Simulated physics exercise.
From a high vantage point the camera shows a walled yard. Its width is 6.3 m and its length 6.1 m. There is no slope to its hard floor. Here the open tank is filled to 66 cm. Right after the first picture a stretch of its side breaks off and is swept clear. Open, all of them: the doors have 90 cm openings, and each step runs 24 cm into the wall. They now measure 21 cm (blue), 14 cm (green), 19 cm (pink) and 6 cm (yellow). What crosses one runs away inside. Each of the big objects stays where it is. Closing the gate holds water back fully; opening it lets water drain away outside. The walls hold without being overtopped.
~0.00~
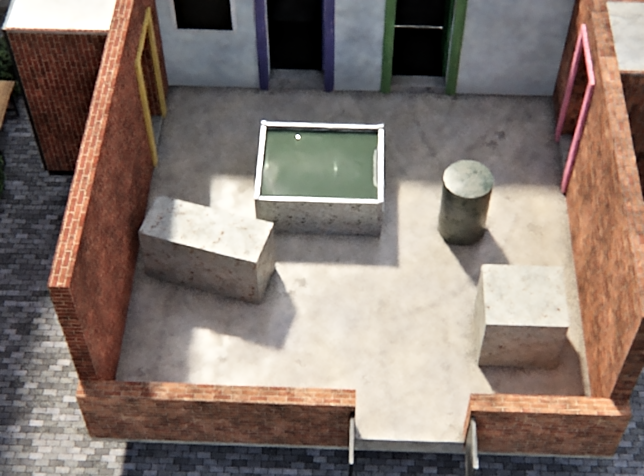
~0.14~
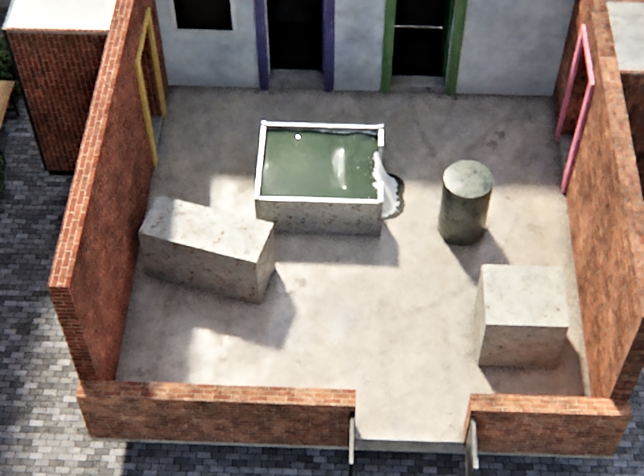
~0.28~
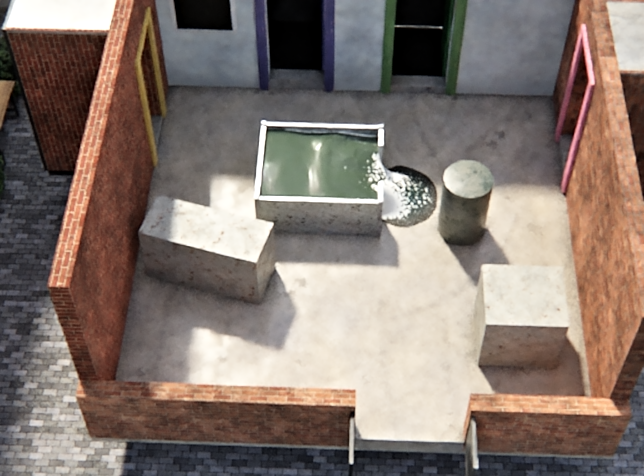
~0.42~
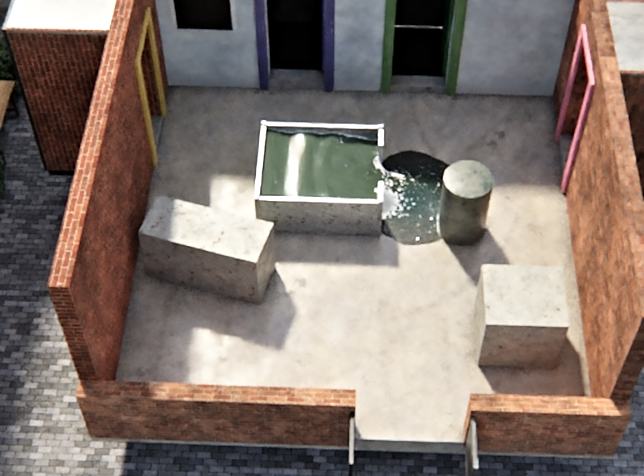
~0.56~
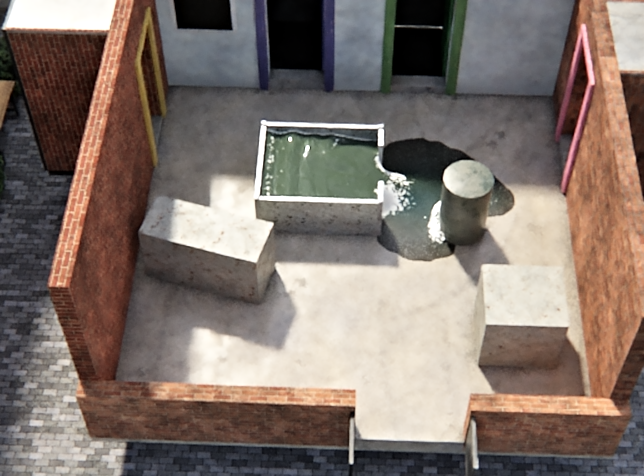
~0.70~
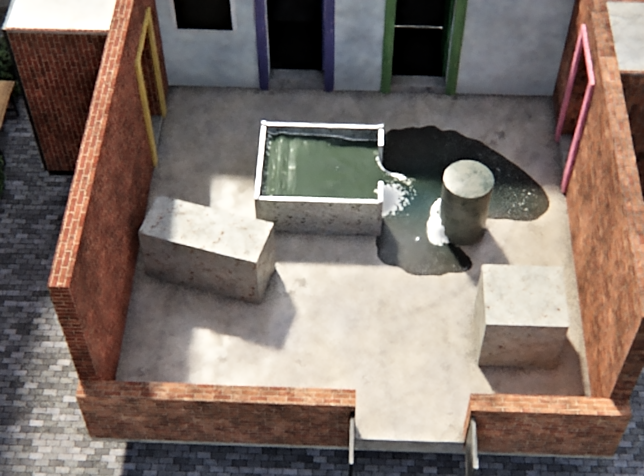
Water burst from the right side of an open tank in a walled yard, spread across the floor and around a round pillar, and formed a wide, dark pool reaching toward the pink door.
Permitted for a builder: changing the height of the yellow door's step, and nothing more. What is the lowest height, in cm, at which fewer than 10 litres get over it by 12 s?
7.5 cm.
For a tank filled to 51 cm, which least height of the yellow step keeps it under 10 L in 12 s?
About 4.5 cm.
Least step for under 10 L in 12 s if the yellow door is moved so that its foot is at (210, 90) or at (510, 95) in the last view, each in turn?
About 6.5 cm for the first and 20 cm for the second.
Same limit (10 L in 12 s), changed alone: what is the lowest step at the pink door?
At pink, roughly 21 cm.
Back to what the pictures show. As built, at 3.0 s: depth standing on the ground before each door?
At the blue door the depth is 0 cm, at green 6 cm, at pink 17 cm and at yellow 0 cm.
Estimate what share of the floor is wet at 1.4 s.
About 25 per cent.
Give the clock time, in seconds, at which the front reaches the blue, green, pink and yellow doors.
Blue at 4.0 s, green at 1.8 s, pink at 0.9 s and yellow at 5.5 s.
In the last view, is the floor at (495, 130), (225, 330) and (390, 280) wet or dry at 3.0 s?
Status: Submerged / clear / submerged.
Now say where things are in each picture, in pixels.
The open tank at (320, 165) is whole and still, 66 cm deep; the yellow door at (151, 92) is dry, in the first picture.
Water pours out at (377, 185) and has run 0.3 m, to (396, 212); about 10 cm deep outside, 66 cm at the back, in the second picture.
The front is at (432, 203), 0.8 m from the gap at (377, 186); 0.7 m2 of floor is wet, 66 cm left at the back, in the third picture.
The gap is at (377, 187), the front 1.4 m out at a hidden place; the back of the open tank holds 65 cm, in the fourth picture.
The gap is at (377, 186), the front 2.0 m out at (508, 203); the back of the open tank holds 60 cm, in the fifth picture.
Water pours out at (377, 186) and has run 2.4 m, to (540, 210); about 4 cm deep outside, 55 cm at the back; the yellow door at (151, 92), 3.6 m from the gap, is still 3.6 m from the nearest water, in the sixth picture.
After 1.4 s water covers 25 % of the floor, deepest (32 cm) near (388, 199); it has not reached the yellow door.
After 3.0 s water covers 40 % of the floor, deepest (24 cm) near (543, 102); it has not reached the yellow door.
After 12.0 s water covers 95 % of the floor, deepest (7 cm) near (127, 321); 5 cm at the yellow door, 24 litres in over its 6 cm step.
At the yellow door as built, the water arrived by 5.6 s and peaked near 11 cm at 6.0 s.
With a step of 6 cm, 24 litres would have come in within the 12 s; with 9.5 cm, 2 litres. So under 10 litres takes about 7.5 cm.
